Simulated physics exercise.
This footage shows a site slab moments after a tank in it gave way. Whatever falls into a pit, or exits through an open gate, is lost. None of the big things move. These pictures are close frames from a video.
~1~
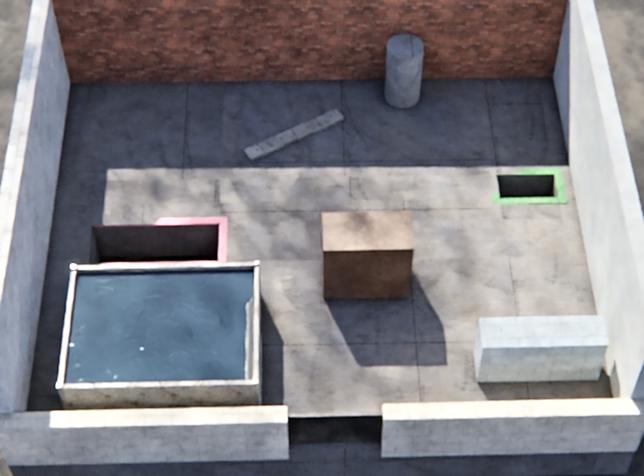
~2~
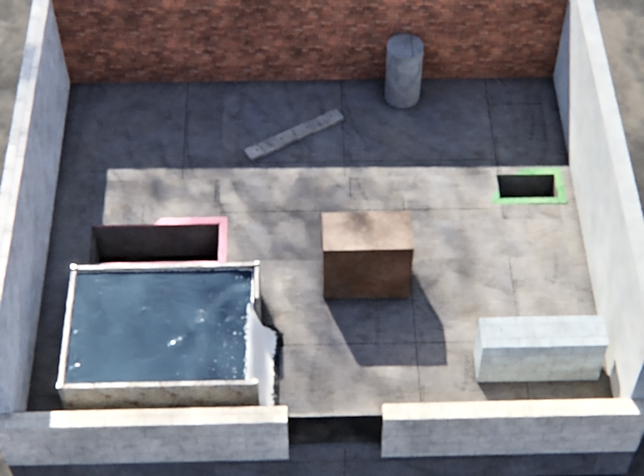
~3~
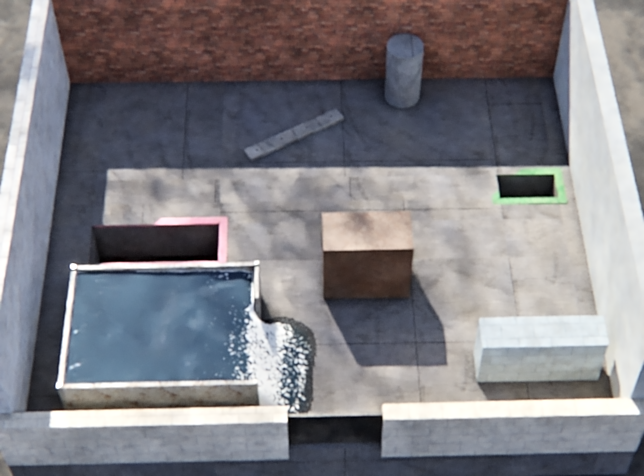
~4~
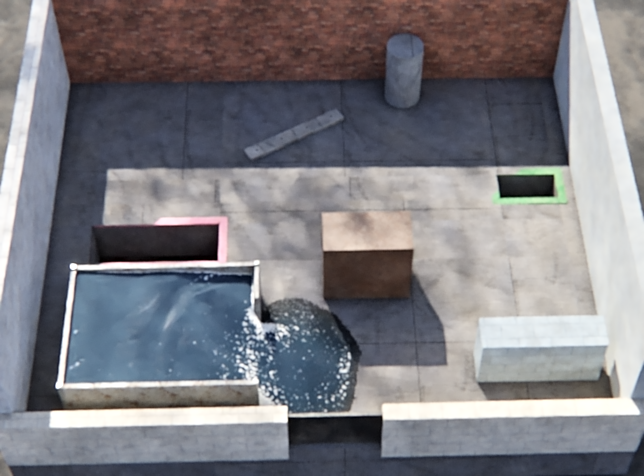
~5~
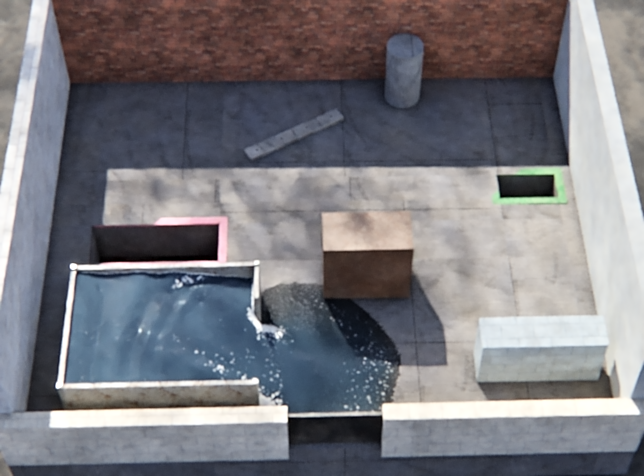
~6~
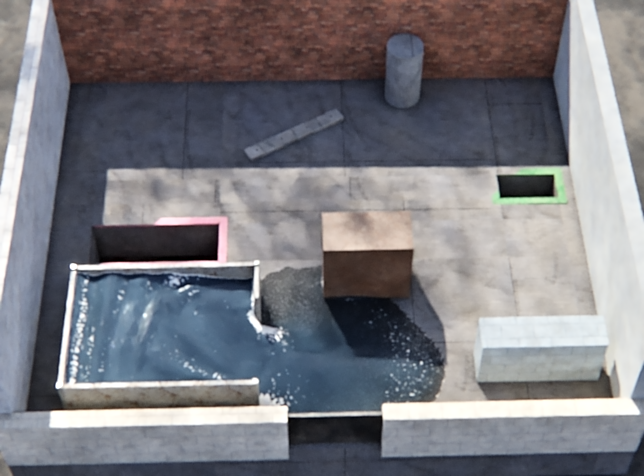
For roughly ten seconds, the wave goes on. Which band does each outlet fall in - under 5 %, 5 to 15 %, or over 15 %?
Result: The gate will receive a cut falling short of five per cent, the pink pit will receive a cut falling short of five per cent, the green pit will receive a cut exceeding fifteen per cent.
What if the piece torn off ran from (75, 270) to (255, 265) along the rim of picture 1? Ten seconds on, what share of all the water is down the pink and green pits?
For pink it's about 70 per cent, and for green about 6 per cent.
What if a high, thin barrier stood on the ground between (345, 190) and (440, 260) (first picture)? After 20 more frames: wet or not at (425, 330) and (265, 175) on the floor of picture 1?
Taking them in the order asked, the first is inundated and the second is not reached.
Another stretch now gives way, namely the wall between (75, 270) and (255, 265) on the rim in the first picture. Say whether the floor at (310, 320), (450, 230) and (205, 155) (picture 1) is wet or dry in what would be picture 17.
Note, points one to three: Unreached / unreached / reached and soaked.
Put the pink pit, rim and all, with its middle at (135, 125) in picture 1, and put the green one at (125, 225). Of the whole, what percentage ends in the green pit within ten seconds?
The green pit receives 0 per cent.
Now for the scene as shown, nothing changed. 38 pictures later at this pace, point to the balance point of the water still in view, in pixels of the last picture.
(389, 328).
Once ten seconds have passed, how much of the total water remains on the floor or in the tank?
72 %.
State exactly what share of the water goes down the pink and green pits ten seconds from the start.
Estimated: 0 per cent and 28 per cent respectively.
A moment on, water covers 20 % of the floor; the gate 0 %, the pink pit 0 %, the green pit 0 %.
Next, water covers 25 % of the floor; the gate 0 %, the pink pit 0 %, the green pit 0 %.
Then, water covers 35 % of the floor; the gate 0 %, the pink pit 0 %, the green pit 3 %.
Later, water covers 50 % of the floor; the gate 0 %, the pink pit 0 %, the green pit 16 %.
In the end, water covers 70 % of the floor; the gate 0 %, the pink pit 1 %, the green pit 27 %.
